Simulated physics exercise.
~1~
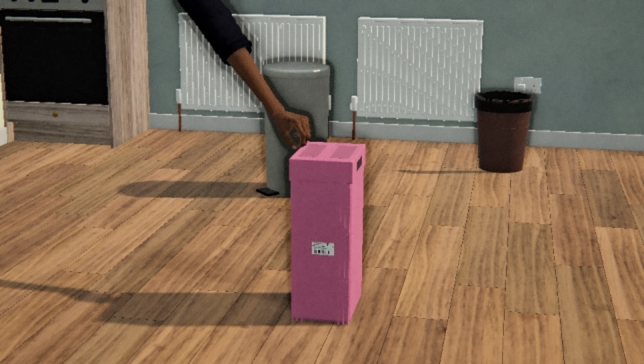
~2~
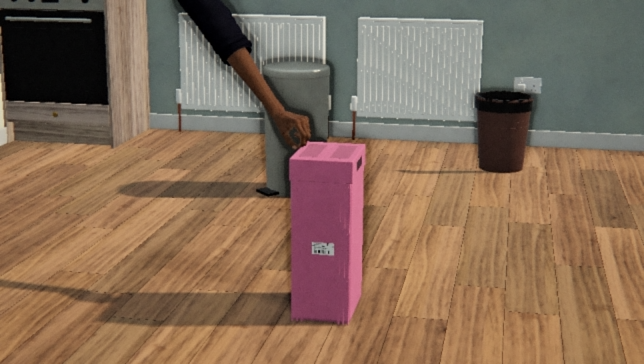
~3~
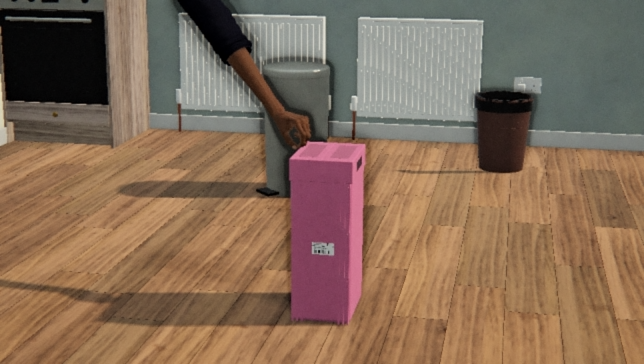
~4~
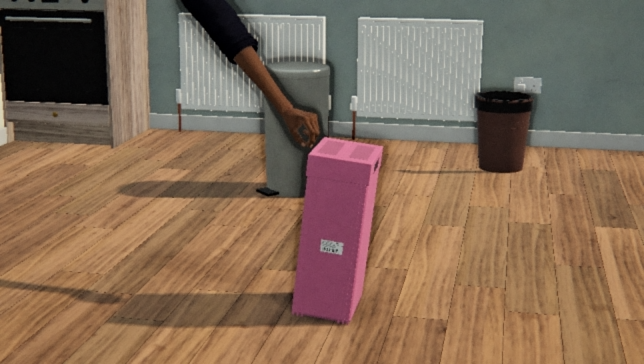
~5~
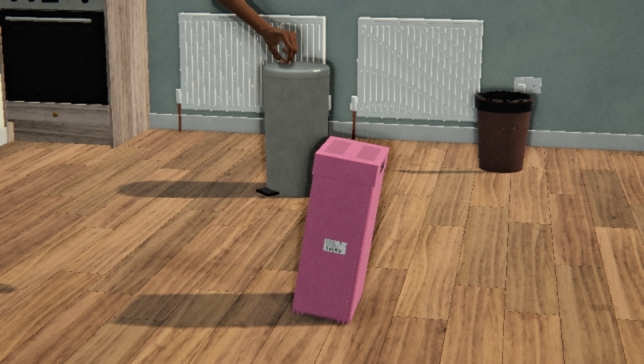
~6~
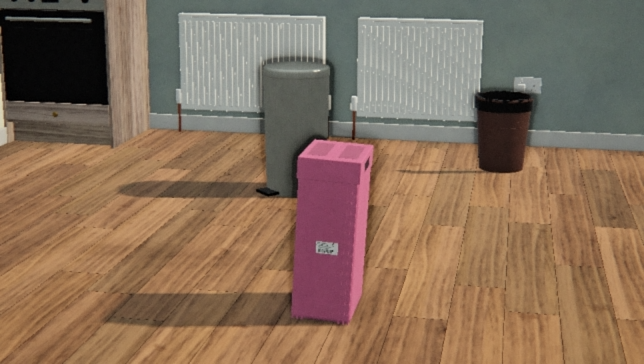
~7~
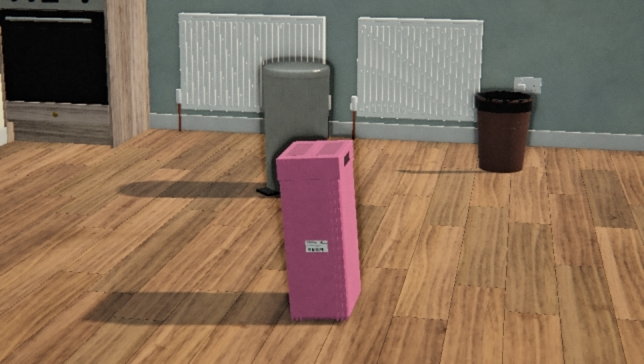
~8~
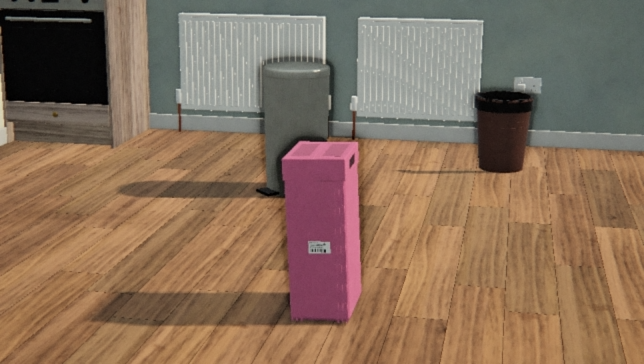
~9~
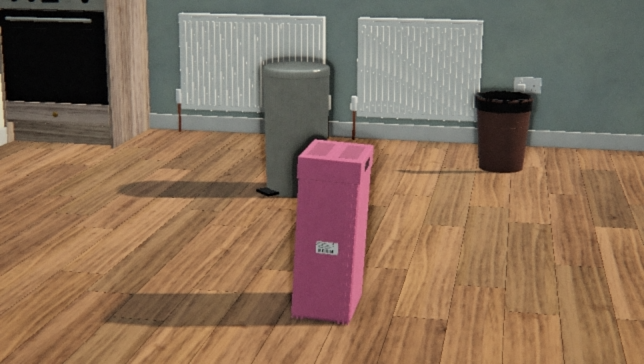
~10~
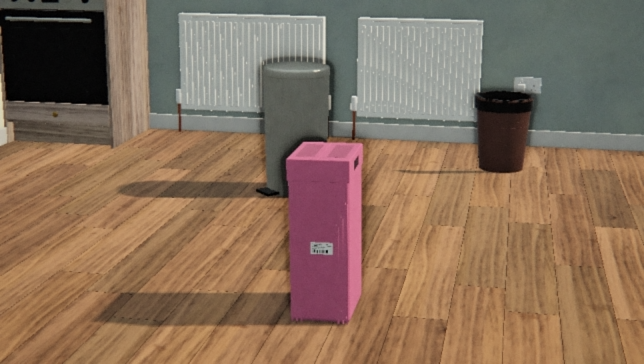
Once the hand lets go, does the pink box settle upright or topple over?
The pink box settles upright on its base after rocking from side to side.
